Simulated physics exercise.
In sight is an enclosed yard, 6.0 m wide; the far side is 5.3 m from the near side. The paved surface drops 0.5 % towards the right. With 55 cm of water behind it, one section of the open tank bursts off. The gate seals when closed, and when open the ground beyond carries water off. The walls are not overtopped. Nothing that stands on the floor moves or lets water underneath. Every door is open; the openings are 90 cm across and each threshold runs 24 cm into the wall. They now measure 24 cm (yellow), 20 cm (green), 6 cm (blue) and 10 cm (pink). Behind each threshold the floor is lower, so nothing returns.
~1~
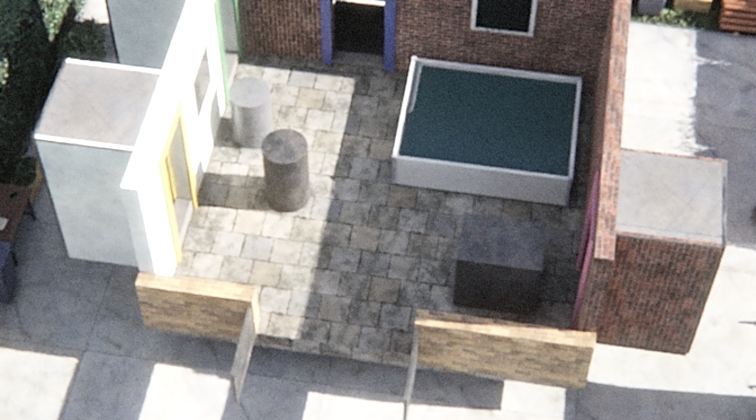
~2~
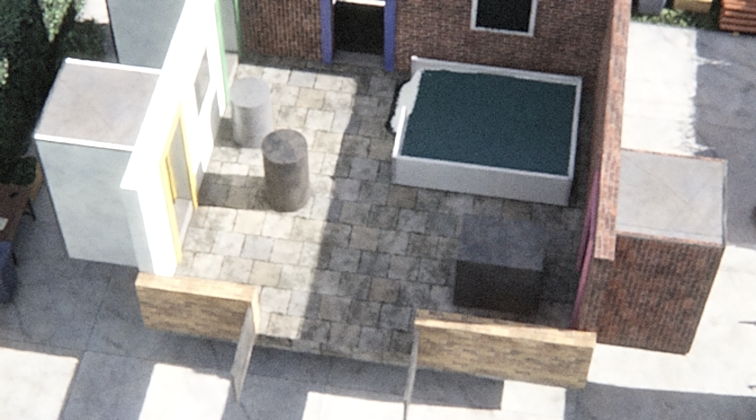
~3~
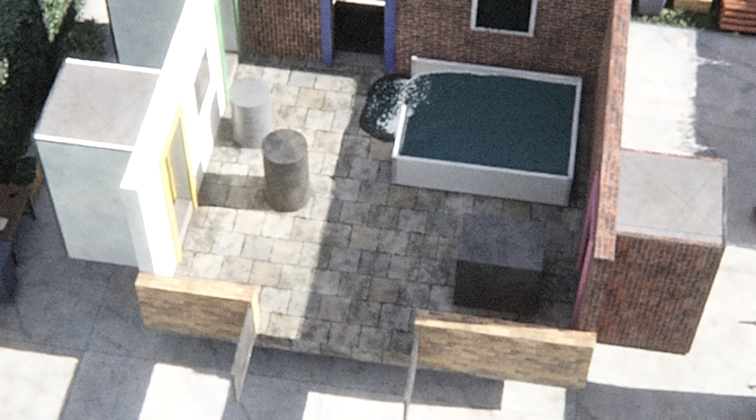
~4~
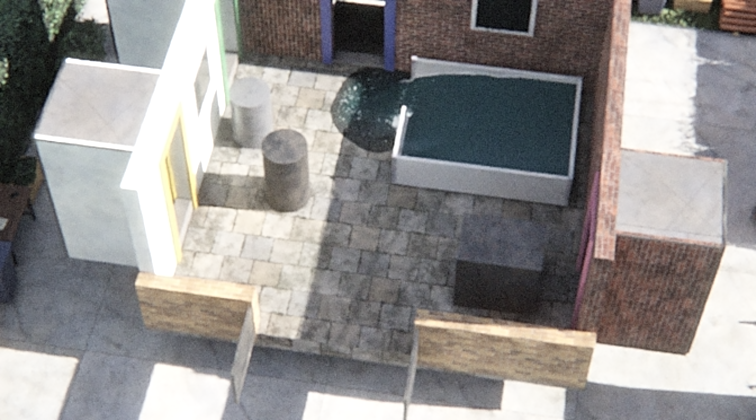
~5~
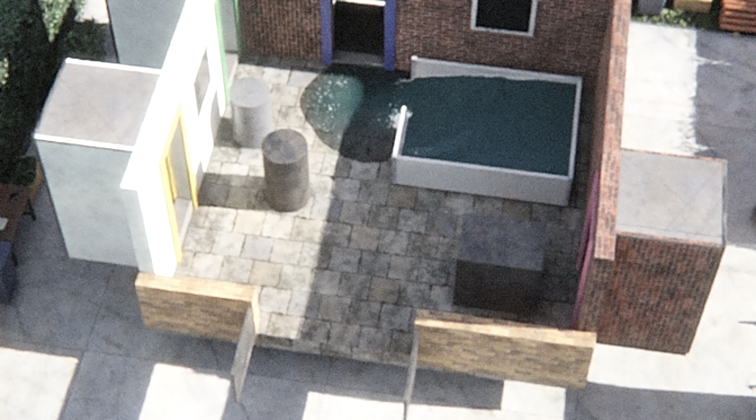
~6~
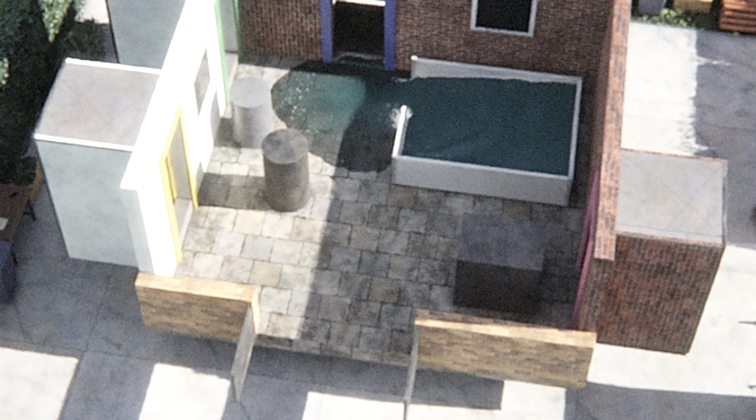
The clip shows a walled paved yard with two cylinders, a dark block and an open tank of still water, until the tank's left side gives way and water pours out, spreading leftward across the paving past the blue-framed doorway.
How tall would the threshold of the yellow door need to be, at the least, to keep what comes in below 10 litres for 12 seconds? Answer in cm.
Some 6.5 cm above the ground.
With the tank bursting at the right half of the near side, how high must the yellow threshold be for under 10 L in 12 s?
About 15 cm.
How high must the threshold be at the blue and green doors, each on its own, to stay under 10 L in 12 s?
Roughly 21 cm at blue and 31 cm at green.
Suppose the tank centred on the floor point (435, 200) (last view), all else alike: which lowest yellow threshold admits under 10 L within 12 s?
About 9.0 cm.
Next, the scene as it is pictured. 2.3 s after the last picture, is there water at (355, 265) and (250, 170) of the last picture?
In that order: Not reached, under water.
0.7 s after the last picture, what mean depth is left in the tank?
Roughly 44 cm on average.
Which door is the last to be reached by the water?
Last comes the pink one.
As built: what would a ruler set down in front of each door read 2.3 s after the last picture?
Depths in cm: Yellow 9, green 32, blue 14, pink 0.
Then, 0.7 s after the last picture water covers 25 % of the floor, deepest (37 cm) near (242, 54); it has not reached the yellow door.
Then, 2.3 s after the last picture water covers 35 % of the floor, deepest (34 cm) near (242, 54); 9 cm at the yellow door, 0 litres in over its 24 cm threshold.
Then, 11.3 s after the last picture water covers 100 % of the floor, deepest (12 cm) near (591, 97); 5 cm at the yellow door, 0 litres in over its 24 cm threshold.
At the yellow door as built, the water peaked near 9 cm, 5.3 s after the last picture.
With a threshold of 5 cm, 21 litres would have come in within the 12 s; with 7 cm, 7 litres. So under 10 litres takes about 6.5 cm.
